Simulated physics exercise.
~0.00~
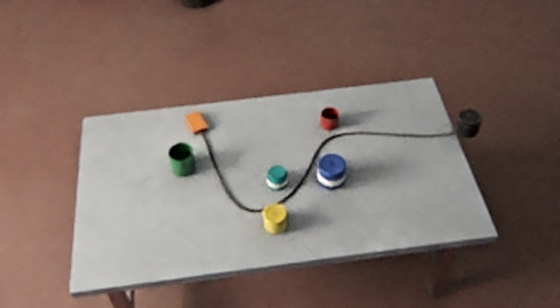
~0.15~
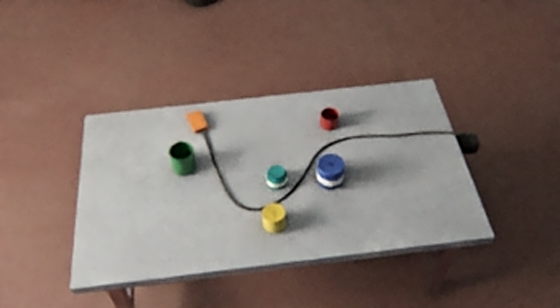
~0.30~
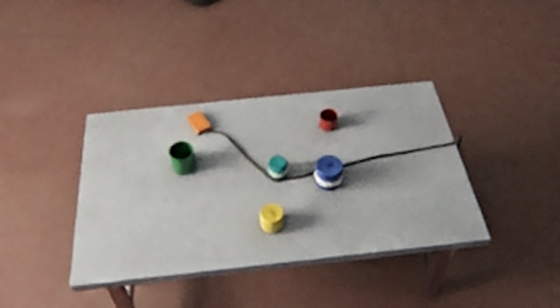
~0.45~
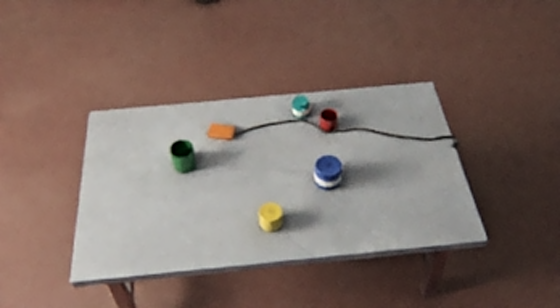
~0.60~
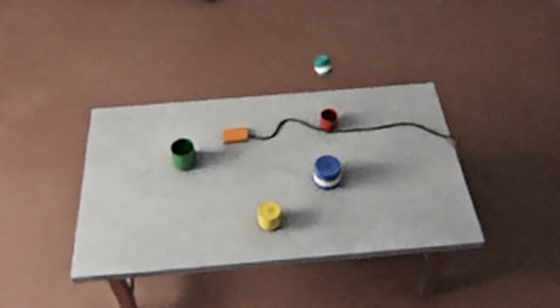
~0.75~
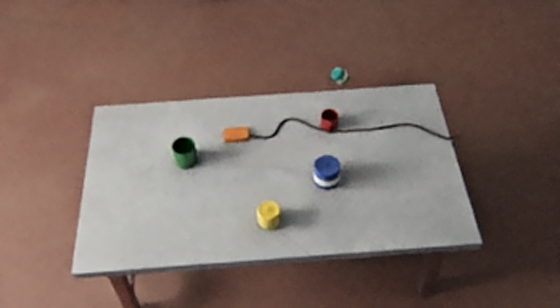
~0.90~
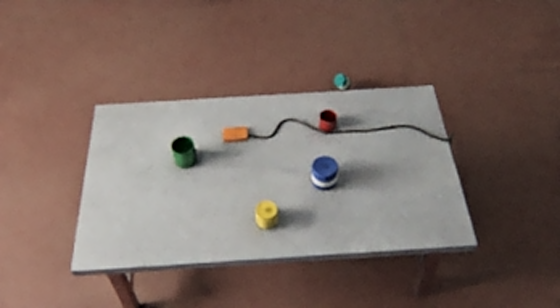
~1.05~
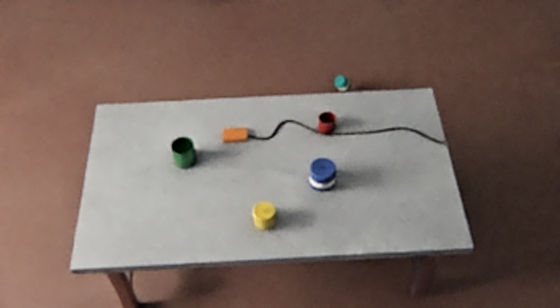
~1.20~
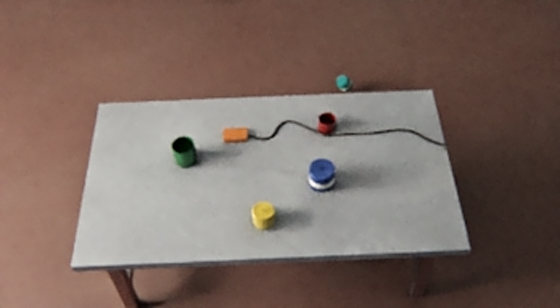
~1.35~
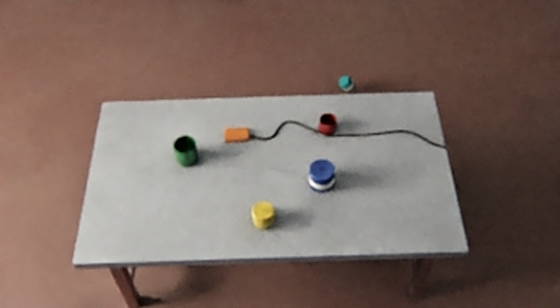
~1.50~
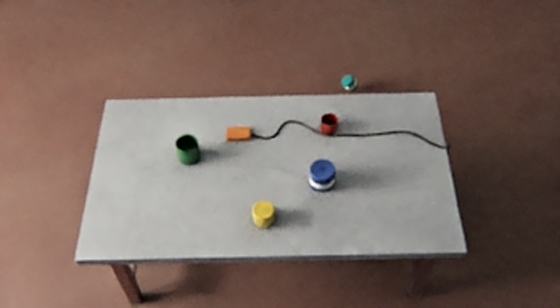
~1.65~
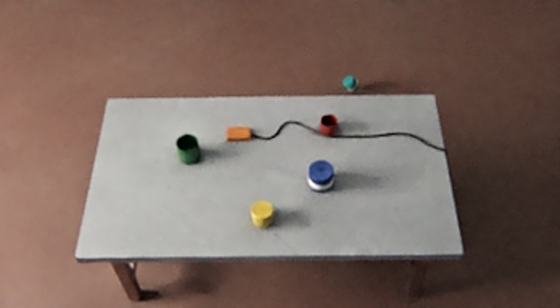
On a grey table, a black speaker falls off the right edge, its cable sweeping a teal jar off the far side and dragging an orange phone.
